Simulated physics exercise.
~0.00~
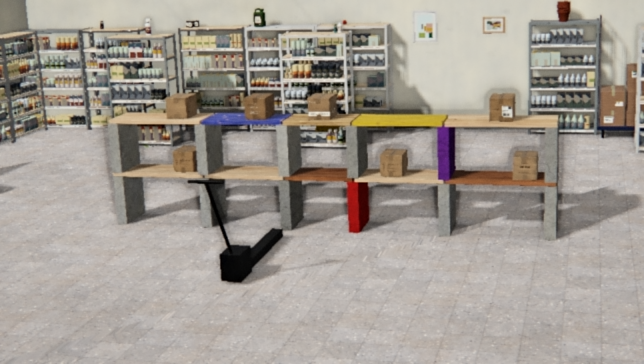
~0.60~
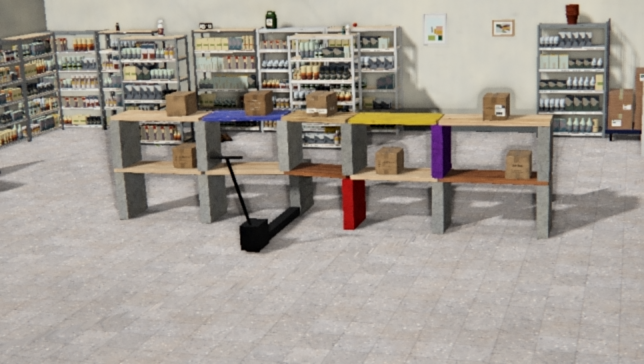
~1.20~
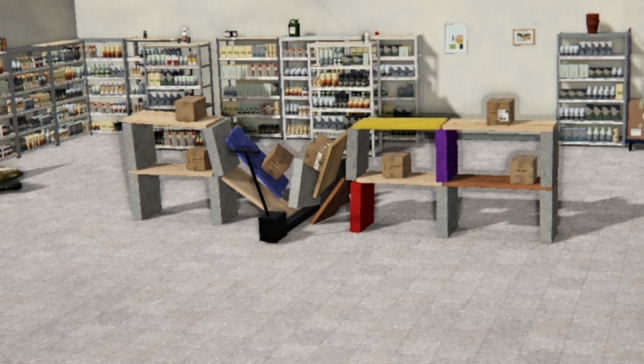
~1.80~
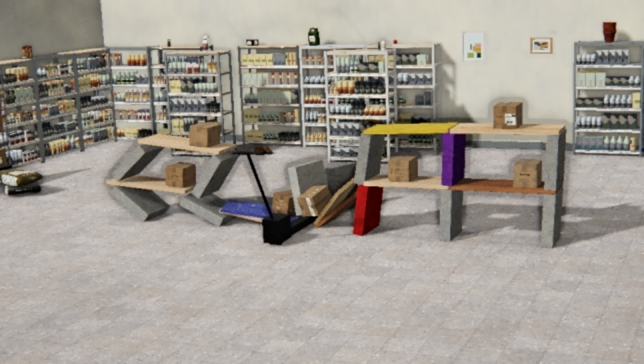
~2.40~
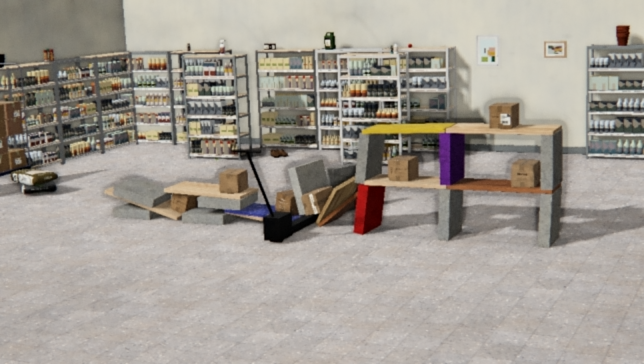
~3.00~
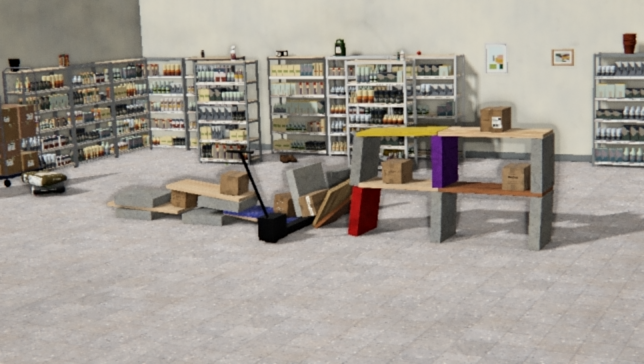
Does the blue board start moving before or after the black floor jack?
The blue board starts moving after the black floor jack, which is already sliding towards the rack while the board still lies in place.
